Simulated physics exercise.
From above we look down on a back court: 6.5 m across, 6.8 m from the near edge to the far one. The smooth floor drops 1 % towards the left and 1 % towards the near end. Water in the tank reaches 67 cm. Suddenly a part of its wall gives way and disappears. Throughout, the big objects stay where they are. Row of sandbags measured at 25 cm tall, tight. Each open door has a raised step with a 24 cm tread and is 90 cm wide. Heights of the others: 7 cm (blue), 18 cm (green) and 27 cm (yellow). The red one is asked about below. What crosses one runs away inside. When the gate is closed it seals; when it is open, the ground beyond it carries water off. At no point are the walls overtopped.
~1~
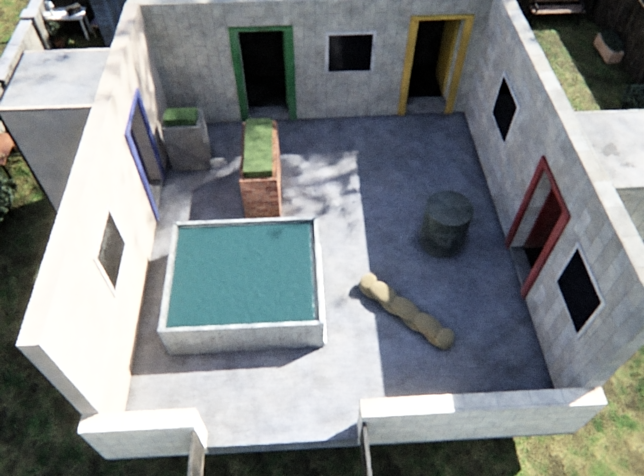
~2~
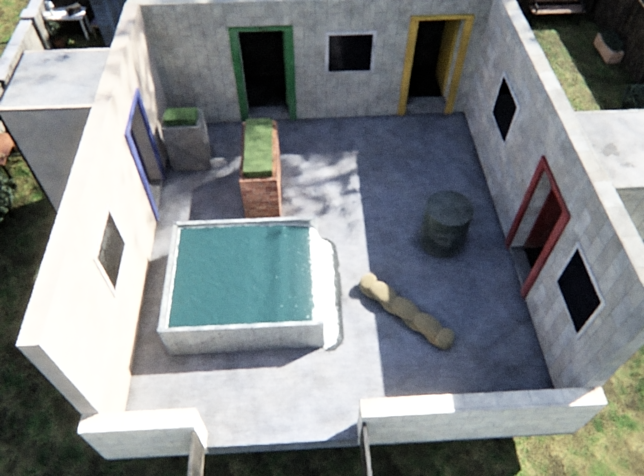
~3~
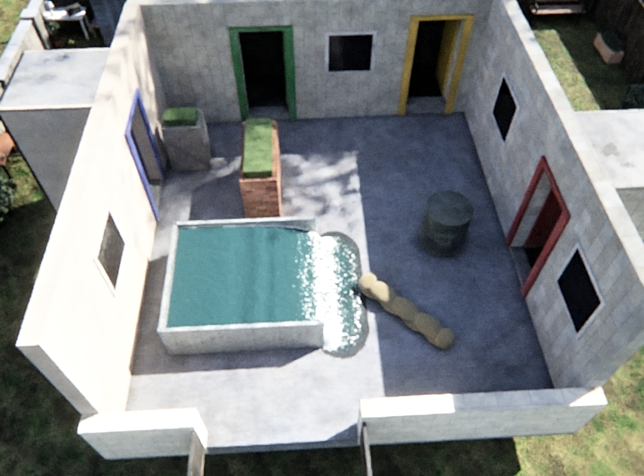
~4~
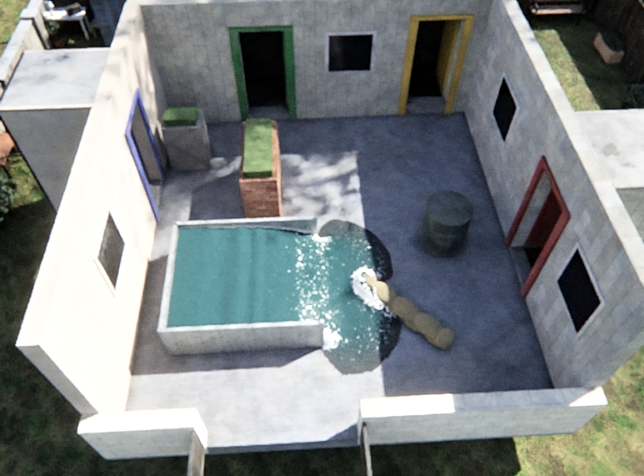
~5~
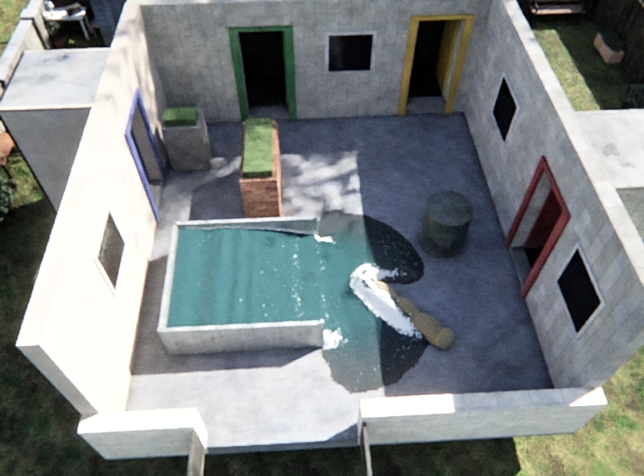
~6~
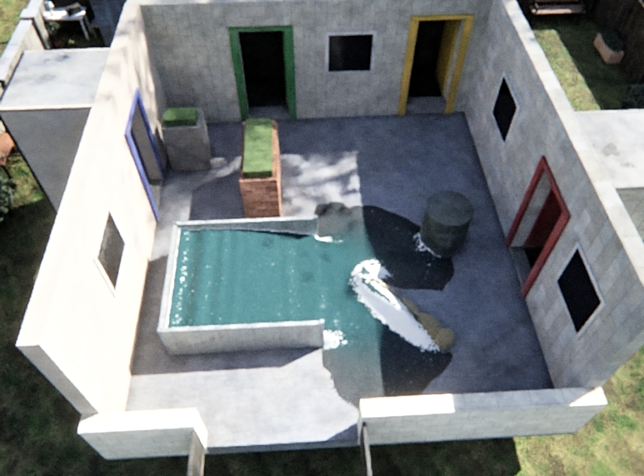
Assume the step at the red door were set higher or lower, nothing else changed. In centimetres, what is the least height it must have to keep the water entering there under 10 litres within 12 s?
14.5 cm.
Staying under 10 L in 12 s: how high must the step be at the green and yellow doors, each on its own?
You'd want about 7.0 centimetres at green and about 16 centimetres at yellow.
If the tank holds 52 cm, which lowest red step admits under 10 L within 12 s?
I'd go with near 9.0 cm then.
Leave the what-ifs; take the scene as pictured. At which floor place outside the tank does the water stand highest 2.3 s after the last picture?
Around pixel (525, 411).
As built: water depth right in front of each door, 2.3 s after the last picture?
Lab note, cm: Blue 0; green 0; yellow 19; red 15.
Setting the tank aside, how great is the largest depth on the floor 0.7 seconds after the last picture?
About 40 cm.
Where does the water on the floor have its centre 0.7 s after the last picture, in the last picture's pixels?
Look at about (308, 294) in the last view.
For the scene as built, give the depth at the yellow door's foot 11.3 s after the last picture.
Some 1.5 cm.
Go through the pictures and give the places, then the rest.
Still water, 67 cm deep, in the tank at (244, 272); the red door at (533, 234) is dry, in the first frame.
The front is at (337, 341), 0.3 m from the gap at (317, 283); 0.5 m2 of floor is wet, 67 cm left at the back, in the second frame.
The front is at (363, 336), 0.7 m from the gap at (317, 285); 1.5 m2 of floor is wet, 67 cm left at the back, in the third frame.
Water pours out at (317, 286) and has run 1.2 m, to (395, 328); about 11 cm deep outside, 67 cm at the back, in the fourth frame.
The gap is at (317, 286), the front 1.8 m out at (418, 274); the back of the tank holds 67 cm, in the fifth frame.
The gap is at (317, 286), the front 2.3 m out at (448, 273); the back of the tank holds 62 cm; 1.2 m in a straight line remain to the red door at (533, 234), in the sixth frame.
Then, 0.7 s after the last picture water covers 30 % of the floor, deepest (40 cm) near (355, 295); 2 cm at the red door, 4 litres in over its 8 cm step.
Then, 2.3 s after the last picture water covers 55 % of the floor, deepest (40 cm) near (525, 411); 15 cm at the red door, 37 litres in over its 8 cm step.
Then, 11.3 s after the last picture water covers 95 % of the floor, deepest (15 cm) near (158, 216); 5 cm at the red door, 78 litres in over its 8 cm step.
At the red door as built, the water peaked near 16 cm, 2.7 s after the last picture.
Run again over the same 12 s with other heights there, 24 litres in over 12.5 cm, 4 litres over 16.5 cm. The limit of 10 litres is kept from about 14.5 cm up.
